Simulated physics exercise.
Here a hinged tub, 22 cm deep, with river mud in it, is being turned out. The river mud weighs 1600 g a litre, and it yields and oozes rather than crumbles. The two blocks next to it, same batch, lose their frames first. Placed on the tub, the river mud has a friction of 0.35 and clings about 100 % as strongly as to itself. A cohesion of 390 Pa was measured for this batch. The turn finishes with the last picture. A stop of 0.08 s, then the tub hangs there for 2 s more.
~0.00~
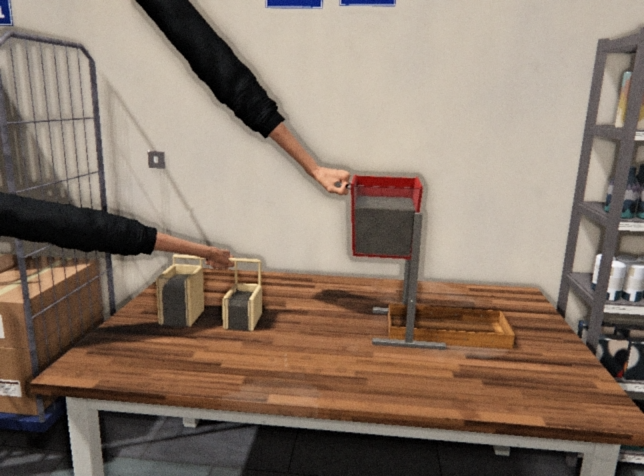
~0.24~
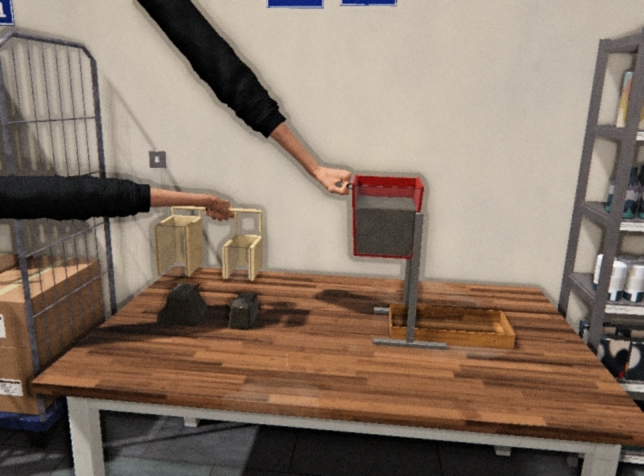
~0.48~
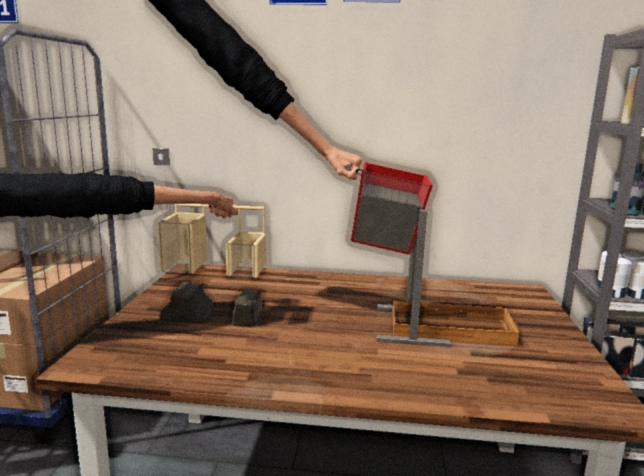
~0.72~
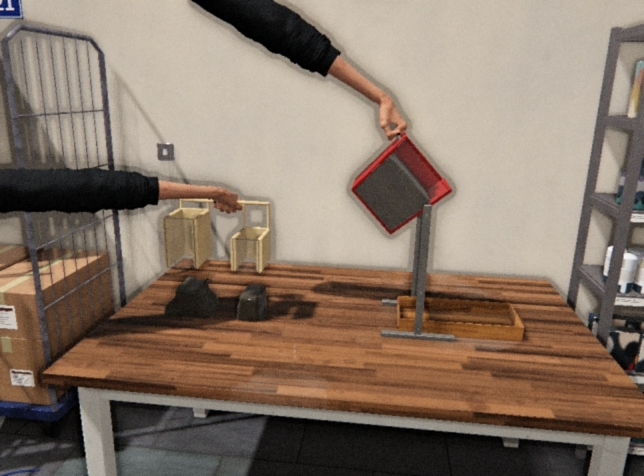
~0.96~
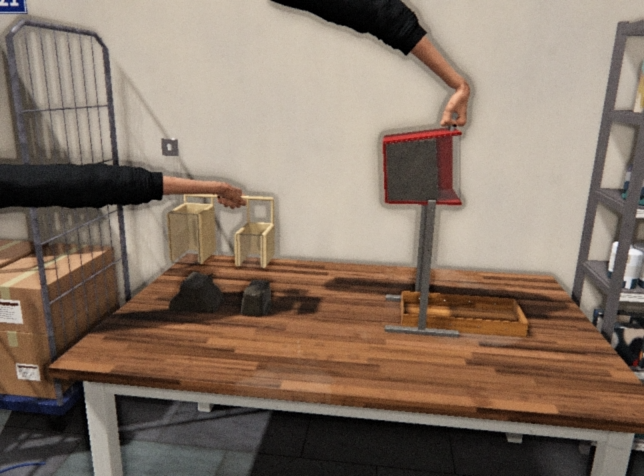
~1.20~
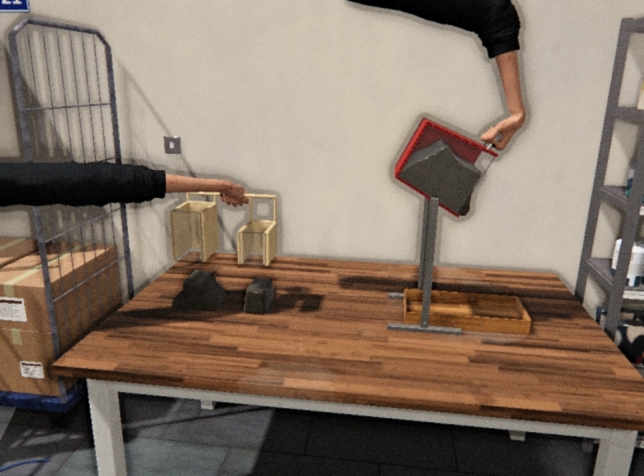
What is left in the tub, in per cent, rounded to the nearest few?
Around 0 in every hundred.
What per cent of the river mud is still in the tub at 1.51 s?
About 7 %.
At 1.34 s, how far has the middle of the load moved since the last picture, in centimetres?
Around 13 centimetres.
By 1.34 s, the tub is at 116 degrees and holds 43 %.
By 1.51 s, the tub is at 116 degrees and holds 7 %.
By 1.68 s, the tub is at 116 degrees and holds 0 %.
By 1.85 s, the tub is at 116 degrees and holds 0 %.
By 3.20 s, at the end, the tub is at 116 degrees and holds 0 %.
